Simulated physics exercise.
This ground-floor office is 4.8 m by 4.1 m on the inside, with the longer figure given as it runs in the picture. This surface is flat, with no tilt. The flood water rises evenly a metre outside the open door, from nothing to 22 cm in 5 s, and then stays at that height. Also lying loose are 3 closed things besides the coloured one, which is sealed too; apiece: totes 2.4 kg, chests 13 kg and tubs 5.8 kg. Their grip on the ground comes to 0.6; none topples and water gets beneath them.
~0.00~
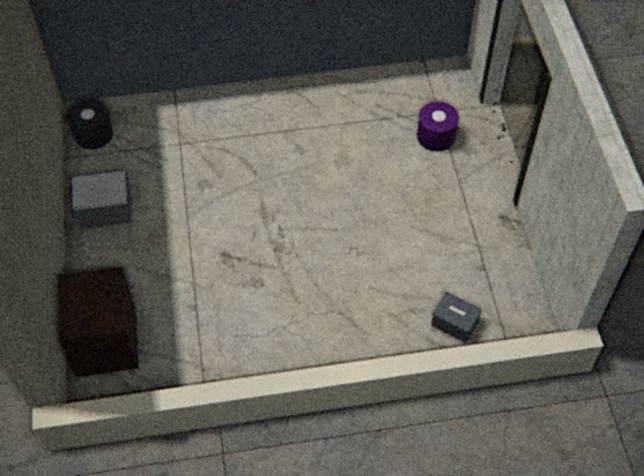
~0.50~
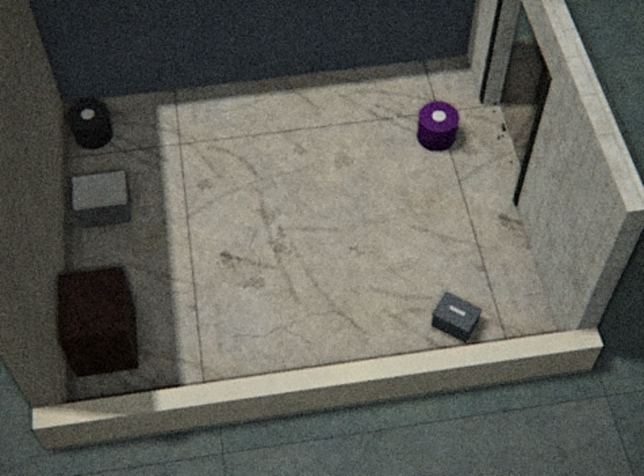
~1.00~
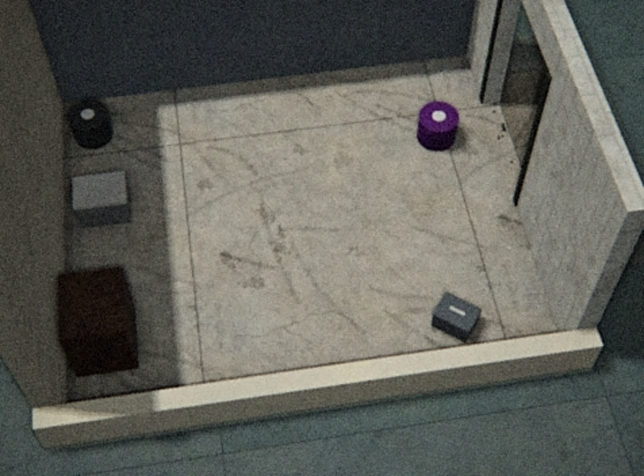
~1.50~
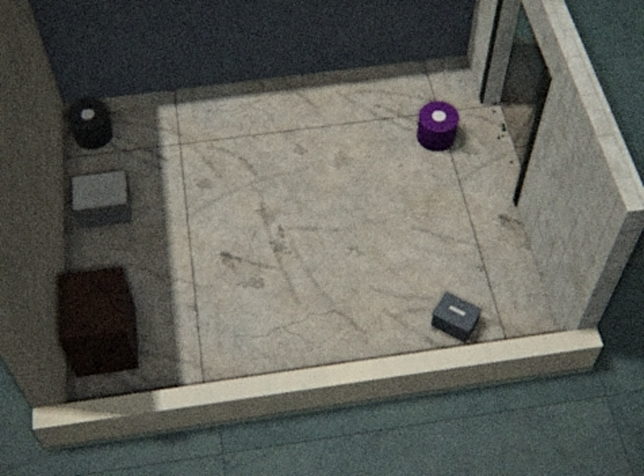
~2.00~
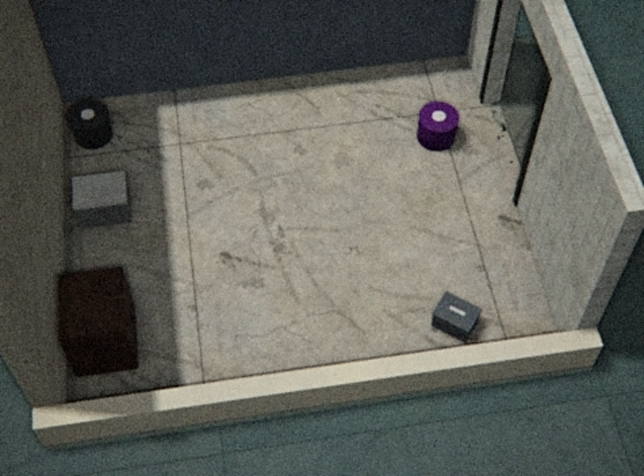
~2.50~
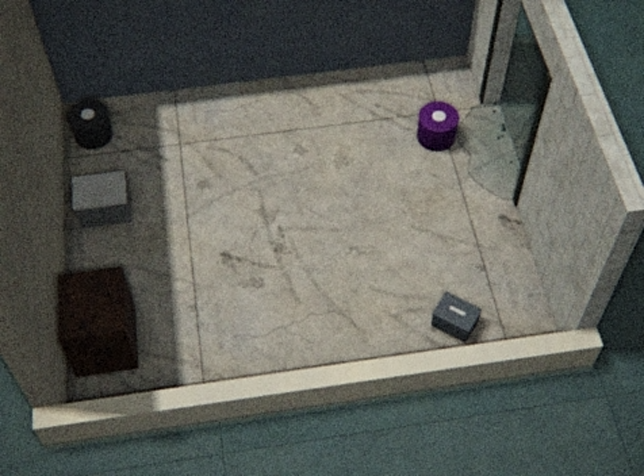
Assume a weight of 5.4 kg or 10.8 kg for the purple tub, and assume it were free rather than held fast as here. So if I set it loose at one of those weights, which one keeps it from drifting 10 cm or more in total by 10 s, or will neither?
It stays steady with neither amount.
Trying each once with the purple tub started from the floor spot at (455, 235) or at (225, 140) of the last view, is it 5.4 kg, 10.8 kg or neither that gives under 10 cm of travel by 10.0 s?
Result, try 1: Heavy passes, light fails; try 2: Both fail.
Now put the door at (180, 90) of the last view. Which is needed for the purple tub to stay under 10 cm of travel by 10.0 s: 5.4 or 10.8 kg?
I'd say the lighter one will work.
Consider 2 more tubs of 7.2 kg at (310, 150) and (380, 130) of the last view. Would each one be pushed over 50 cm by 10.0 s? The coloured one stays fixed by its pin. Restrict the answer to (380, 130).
That one is inside the limit.
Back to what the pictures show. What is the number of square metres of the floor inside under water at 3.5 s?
Close to 1.5 m2, I'd say.
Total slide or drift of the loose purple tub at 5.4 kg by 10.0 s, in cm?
It covers about 400 cm altogether.
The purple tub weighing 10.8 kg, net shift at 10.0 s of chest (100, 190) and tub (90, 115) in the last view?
The first is 60 cm from its start, the second 40 cm.
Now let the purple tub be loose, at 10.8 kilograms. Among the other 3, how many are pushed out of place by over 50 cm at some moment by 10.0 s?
The total is 1.
After 3.5 s the purple tub would be 16 cm from its start with 5.4 kg and 3 cm from its start with 10.8 kg; 4 cm of water round it then.
After 4.5 s the purple tub would be 76 cm from its start with 5.4 kg and 39 cm from its start with 10.8 kg; 4 cm of water round it then.
After 7.0 s the purple tub would be 318 cm from its start with 5.4 kg and 166 cm from its start with 10.8 kg; 5 cm of water round it then.
After 10.0 s the purple tub would be 342 cm from its start with 5.4 kg and 310 cm from its start with 10.8 kg; 11 cm of water round it then.
